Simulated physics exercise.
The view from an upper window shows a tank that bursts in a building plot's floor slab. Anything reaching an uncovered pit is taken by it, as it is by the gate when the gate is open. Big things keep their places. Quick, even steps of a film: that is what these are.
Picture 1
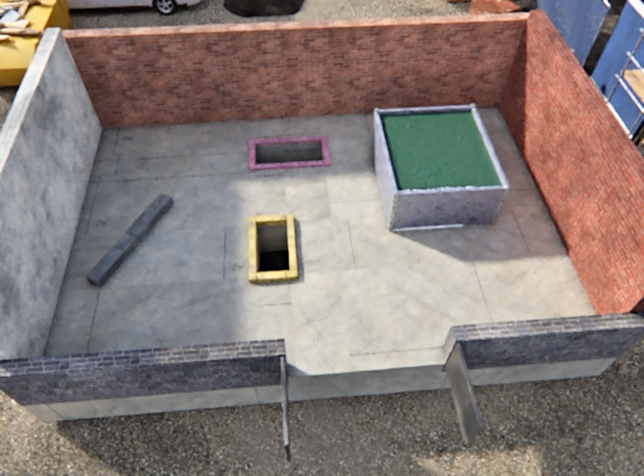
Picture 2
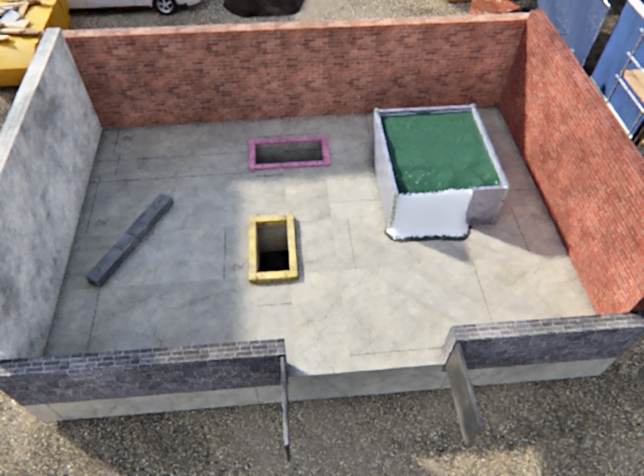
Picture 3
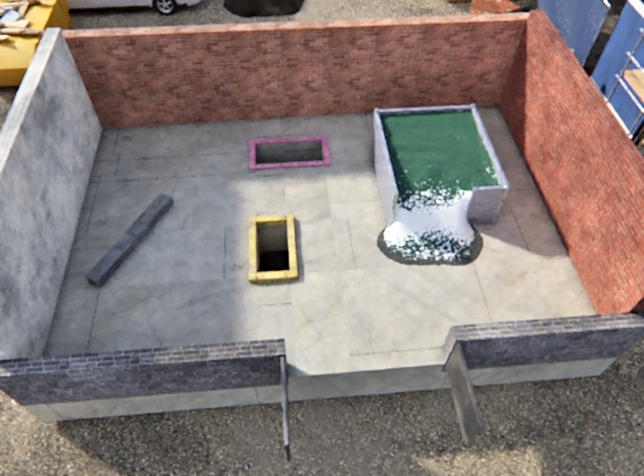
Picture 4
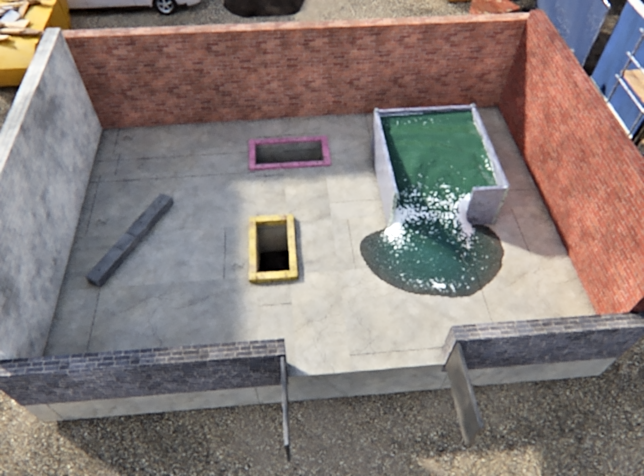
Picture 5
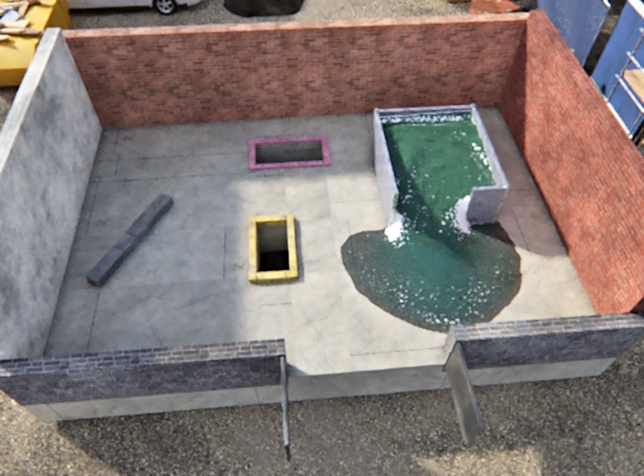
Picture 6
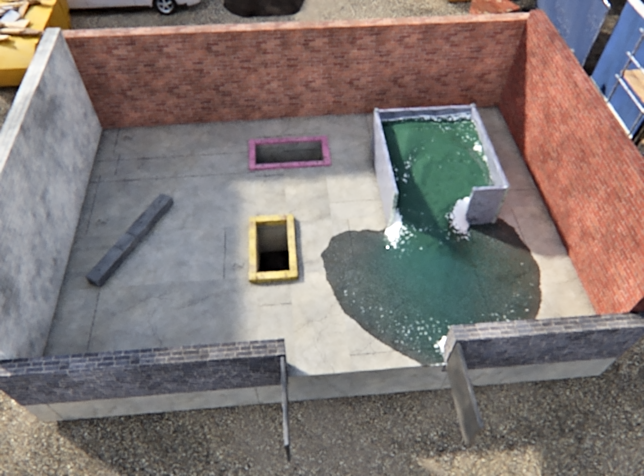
Green water bursting from the front of an open tank and spreading across a walled concrete slab toward the gate opening.
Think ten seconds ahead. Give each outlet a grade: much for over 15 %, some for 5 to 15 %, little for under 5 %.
Grades: Gate - much, yellow pit - little, pink pit - little.
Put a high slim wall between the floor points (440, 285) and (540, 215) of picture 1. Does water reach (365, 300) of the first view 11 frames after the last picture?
Swamped.
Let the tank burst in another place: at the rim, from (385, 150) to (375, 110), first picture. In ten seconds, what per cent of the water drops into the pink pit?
Per cent to pink: 30.
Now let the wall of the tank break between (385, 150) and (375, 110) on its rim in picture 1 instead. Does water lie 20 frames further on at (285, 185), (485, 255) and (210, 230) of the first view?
Well, the first is hit by the spill, the next missed by the spill, the last hit by the spill.
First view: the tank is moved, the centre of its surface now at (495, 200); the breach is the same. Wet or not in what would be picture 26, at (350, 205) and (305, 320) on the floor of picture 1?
Untouched, soaked.
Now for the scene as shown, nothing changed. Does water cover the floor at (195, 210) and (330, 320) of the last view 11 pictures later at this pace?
Spared, soaked.
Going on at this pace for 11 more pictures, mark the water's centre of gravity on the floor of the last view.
Near (437, 235) in the last view.
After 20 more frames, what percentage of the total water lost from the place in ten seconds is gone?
By then, close to 55 % of it.
A moment on, water covers 25 % of the floor; the gate 6 %, the yellow pit 0 %, the pink pit 0 %.
Next, water covers 30 % of the floor; the gate 17 %, the yellow pit 0 %, the pink pit 0 %.
Then, water covers 40 % of the floor; the gate 29 %, the yellow pit 0 %, the pink pit 0 %.
Later, water covers 55 % of the floor; the gate 42 %, the yellow pit 0 %, the pink pit 0 %.
In the end, water covers 75 % of the floor; the gate 50 %, the yellow pit 0 %, the pink pit 1 %.
